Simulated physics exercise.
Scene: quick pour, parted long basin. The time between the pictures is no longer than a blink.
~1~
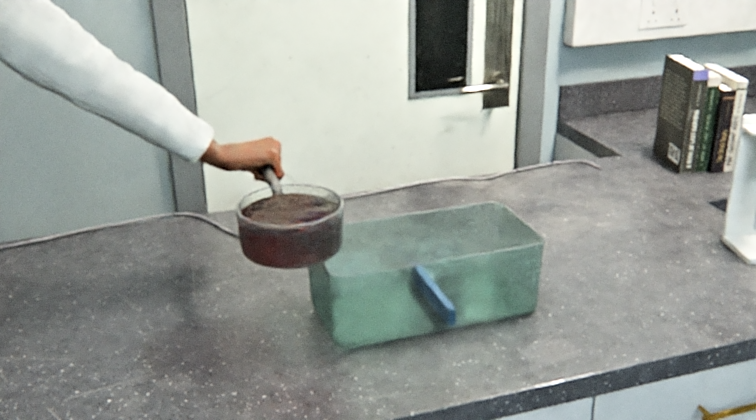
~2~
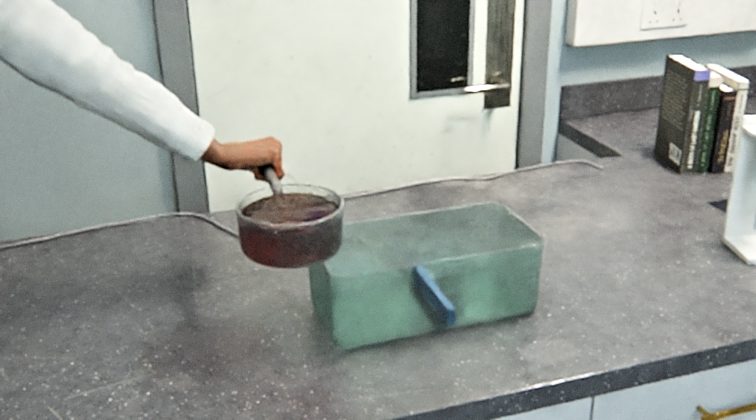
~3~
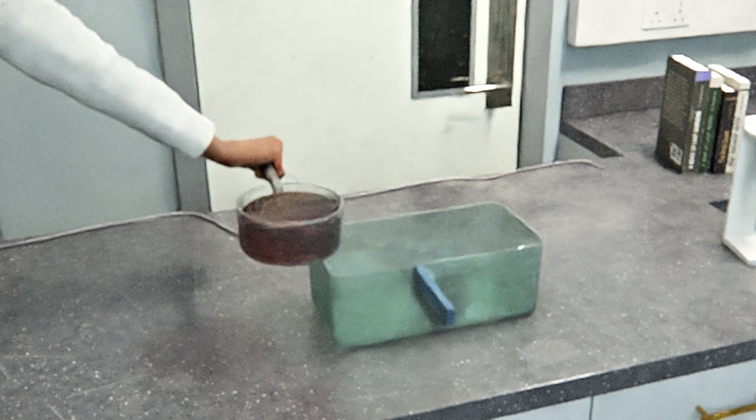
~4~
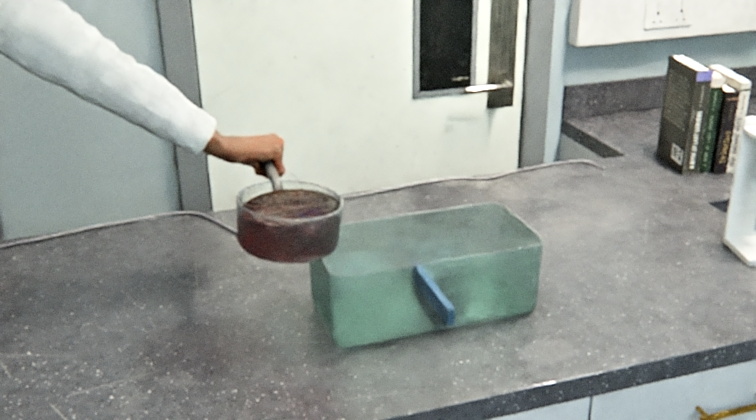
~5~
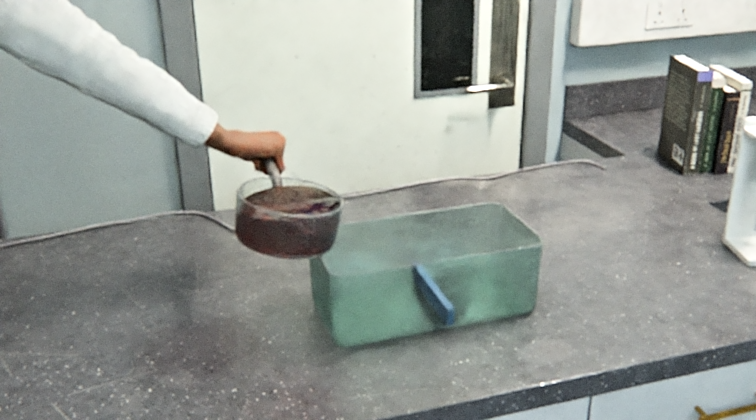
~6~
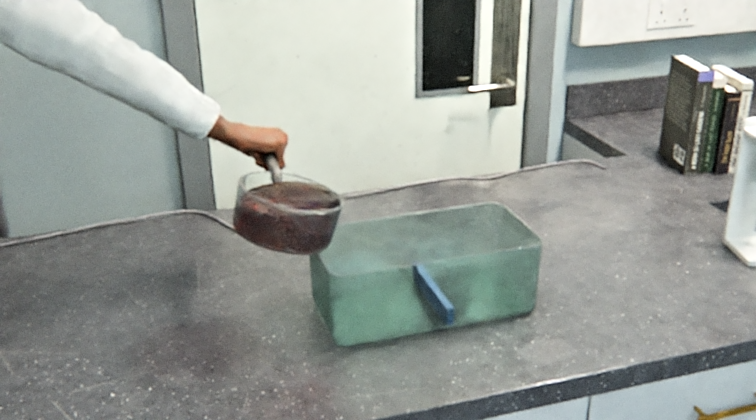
A hand in a white sleeve held a clear round pot of dark reddish tea beside a long greenish basin with a blue divider, then tilted it slightly to the right, toward the basin.
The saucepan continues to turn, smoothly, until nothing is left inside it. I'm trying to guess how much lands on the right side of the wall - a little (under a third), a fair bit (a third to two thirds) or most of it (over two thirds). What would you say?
I would say a little, under a third.
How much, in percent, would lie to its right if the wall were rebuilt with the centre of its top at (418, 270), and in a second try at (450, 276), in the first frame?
In order, some 30 and 10 in a hundred.
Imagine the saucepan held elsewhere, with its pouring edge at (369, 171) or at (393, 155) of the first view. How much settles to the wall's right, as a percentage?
First try: About 60 %; second try: About 75 %.
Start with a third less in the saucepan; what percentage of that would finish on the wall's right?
My estimate is about 10 percent.
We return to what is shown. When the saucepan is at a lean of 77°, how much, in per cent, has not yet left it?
50 %.
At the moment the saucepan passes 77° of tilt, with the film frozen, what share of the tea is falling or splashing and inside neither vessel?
Estimate: Some 40 per cent.
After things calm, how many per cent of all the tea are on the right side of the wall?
Roughly 25 percent of it.
A moment on, the saucepan is tipped on its side and 50 per cent is still to pour, 11 is left of the wall and 0 right of it.
Next, the saucepan is tipped right over and 6 per cent is still to pour, 69 is left of the wall and 15 right of it.
Then the saucepan is tipped right over and 0 per cent is still to pour, 79 is left of the wall and 18 right of it.
Later the saucepan is tipped right over and 0 per cent is still to pour, 74 is left of the wall and 24 right of it.
In the end 73 per cent lies left of the wall, 25 right of it and 2 outside.
